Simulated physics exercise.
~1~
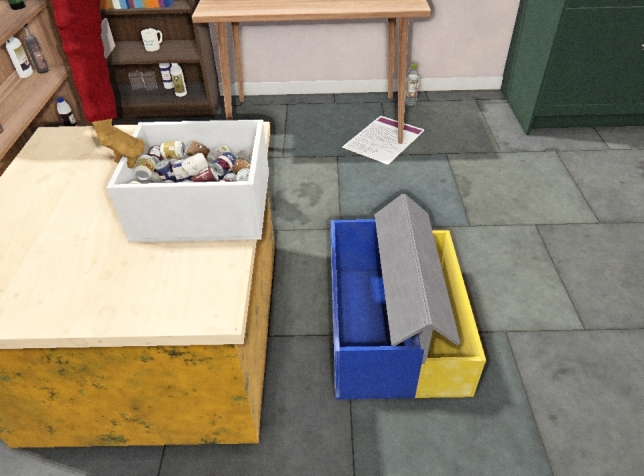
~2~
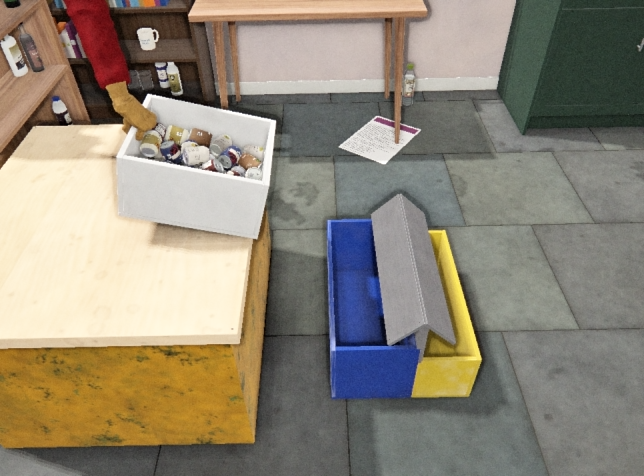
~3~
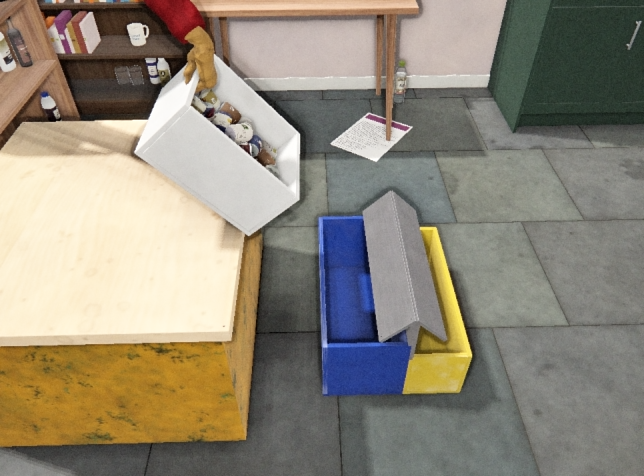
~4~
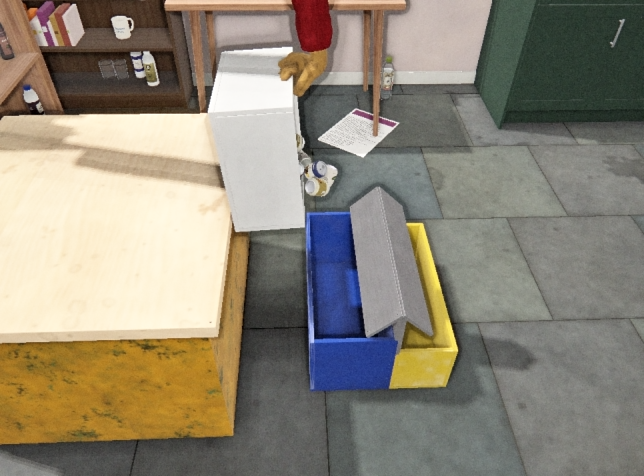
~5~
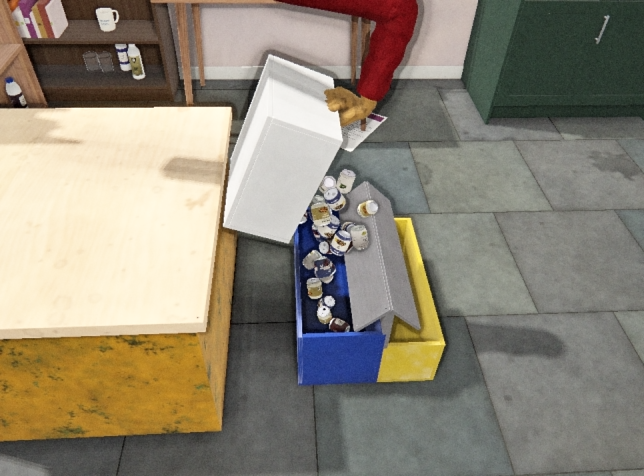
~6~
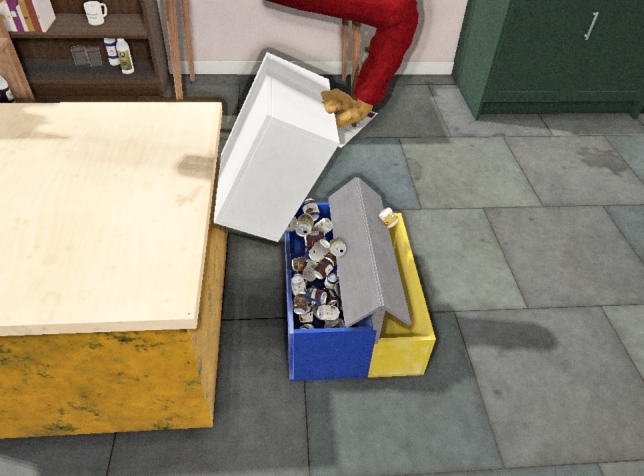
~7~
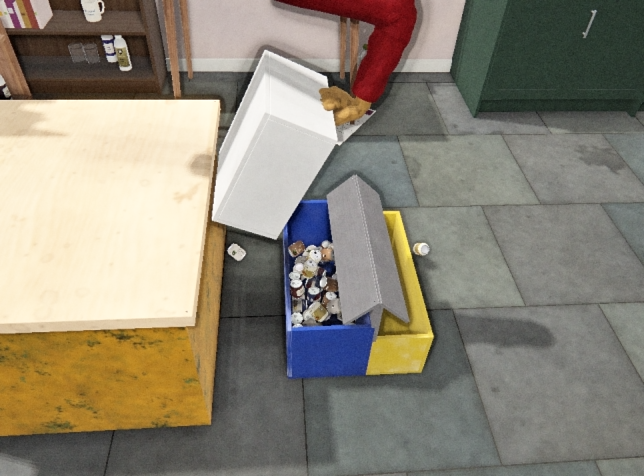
White box tipped by a gloved hand on a bench, pouring mini cans into a blue bin, two stray cans ending on the floor.
